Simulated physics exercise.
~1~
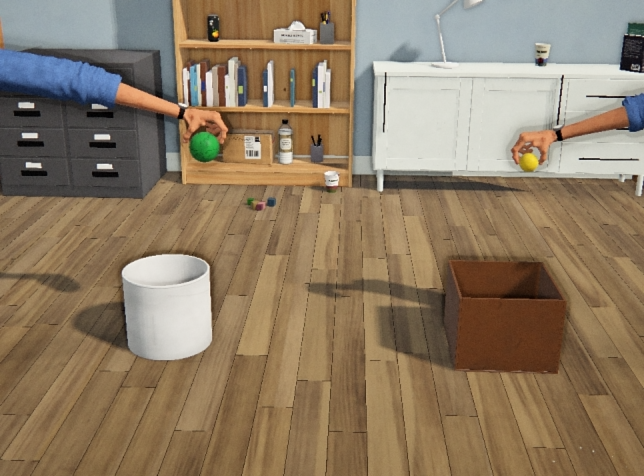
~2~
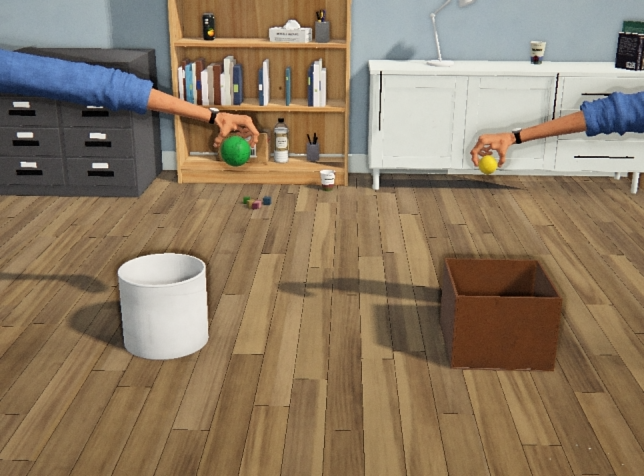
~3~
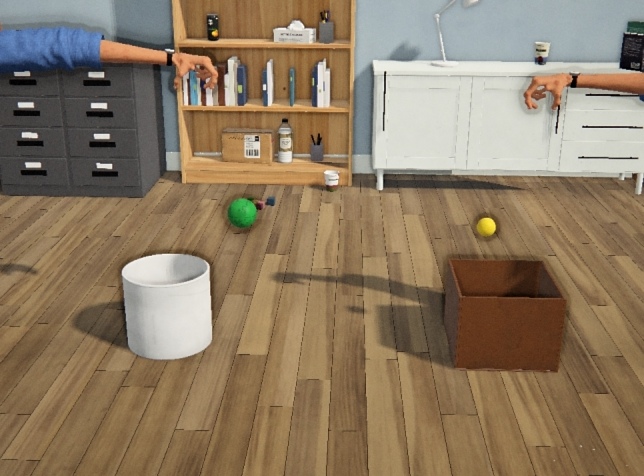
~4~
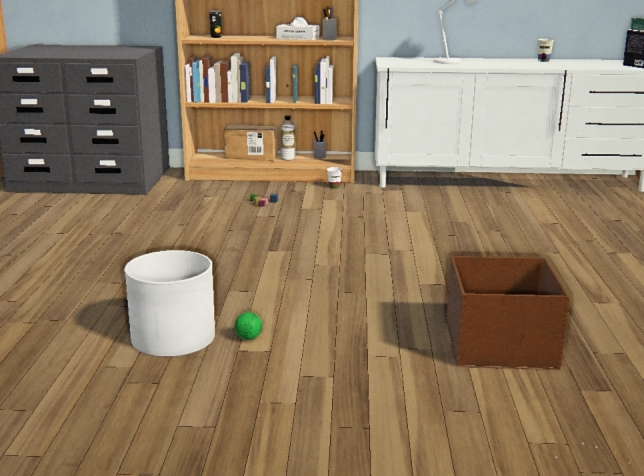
At first, two hands reach in from opposite sides of a room, one holding a green ball on the left and the other a small yellow fruit, perhaps a lemon, on the right. A white bin and a brown crate stand on the wooden floor below. The left hand moves the ball rightward while the right hand shifts the yellow fruit leftward. Both hands then let go and draw back as the two things fall. Finally, the green ball comes down outside, just right of the white bin, while the yellow fruit lands inside the crate, out of view.
